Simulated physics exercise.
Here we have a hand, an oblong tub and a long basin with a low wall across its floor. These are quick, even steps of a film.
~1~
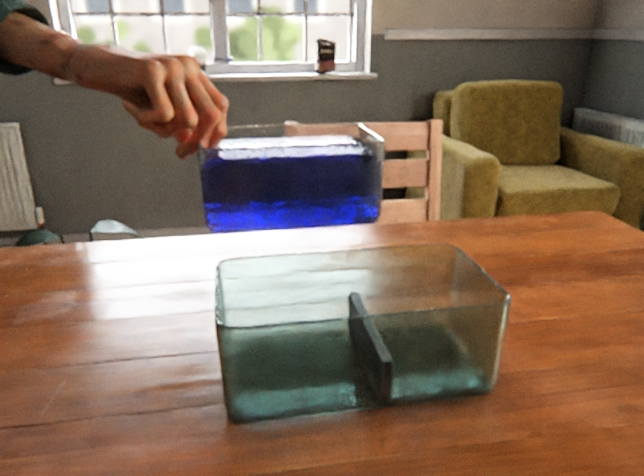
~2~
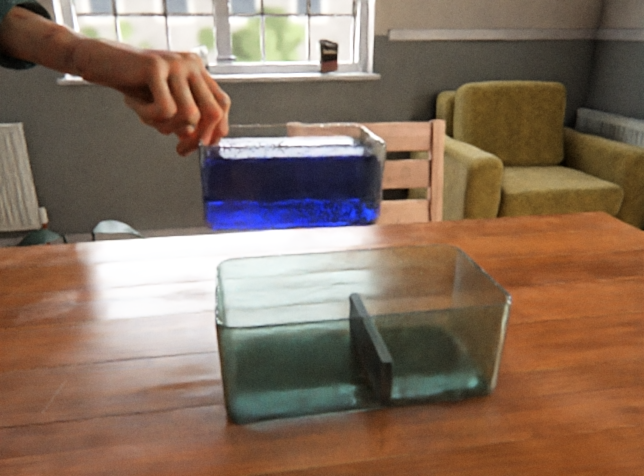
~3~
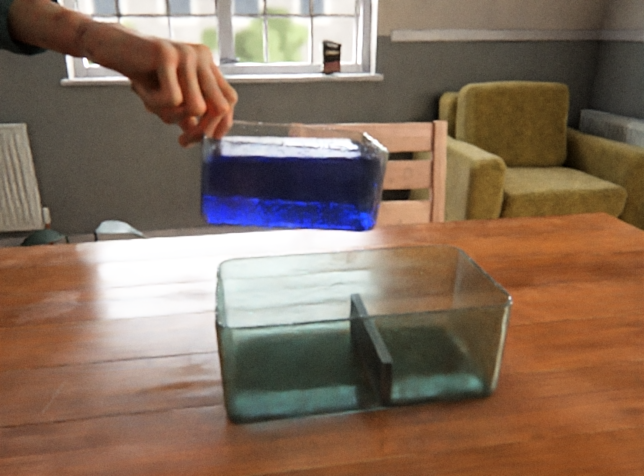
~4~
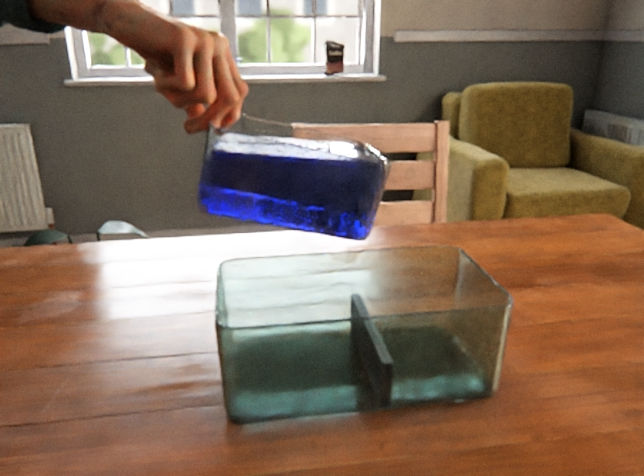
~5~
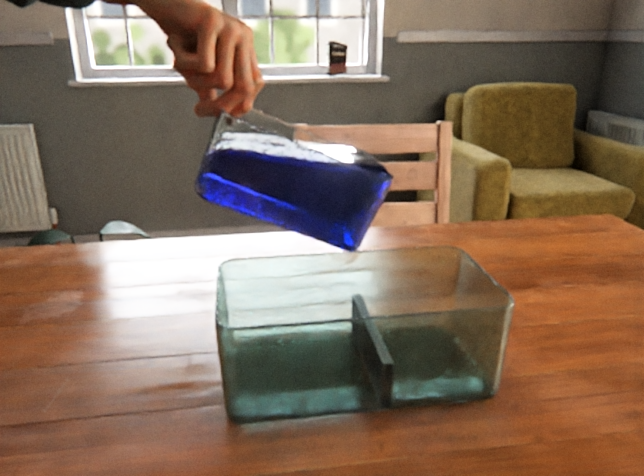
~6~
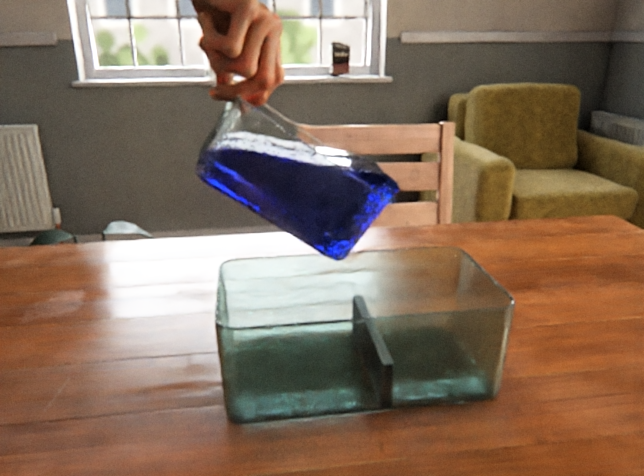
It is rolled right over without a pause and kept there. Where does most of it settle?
It is the right-hand one.
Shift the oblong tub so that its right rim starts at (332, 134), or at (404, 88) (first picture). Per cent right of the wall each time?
In turn 40 and 80 in a hundred.
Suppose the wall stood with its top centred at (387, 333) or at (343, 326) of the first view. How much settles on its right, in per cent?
About 50 and 75 per cent.
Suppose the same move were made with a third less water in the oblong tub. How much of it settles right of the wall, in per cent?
Roughly 65 in a hundred.
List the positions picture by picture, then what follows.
In the first frame, it leans 0°; its right rim is at (371, 134); the water meets the walls at (204, 151) and (368, 145); the long basin's rim runs from (217, 292) to (481, 271); the wall's top is at (368, 324).
In the second frame, it leans 2°; its right rim is at (373, 137); the water meets the walls at (205, 150) and (369, 146).
In the third frame, it leans 6°; its right rim is at (375, 144); the water meets the walls at (207, 147) and (371, 149).
In the fourth frame, it leans 14°; its right rim is at (378, 156); the water meets the walls at (209, 144) and (375, 153).
In the fifth frame, it leans 24°; its right rim is at (379, 171); the water meets the walls at (210, 143) and (380, 163); 2 per cent is over the edge.
In the sixth frame, it leans 36°; its right rim is at (377, 189); the water meets the walls at (207, 141) and (364, 168); 6 per cent is over the edge.
A moment on, the tilt is 99° and 19 per cent is still to pour, 0 is left of the wall and 49 right of it.
Next, the tilt is 103° and 4 per cent is still to pour, 11 is left of the wall and 57 right of it.
Then the tilt is 103° and 1 per cent is still to pour, 16 is left of the wall and 66 right of it.
Later the tilt is 103° and 0 per cent is still to pour, 25 is left of the wall and 64 right of it.
Finally, 30 per cent lies left of the wall, 61 right of it and 9 outside.
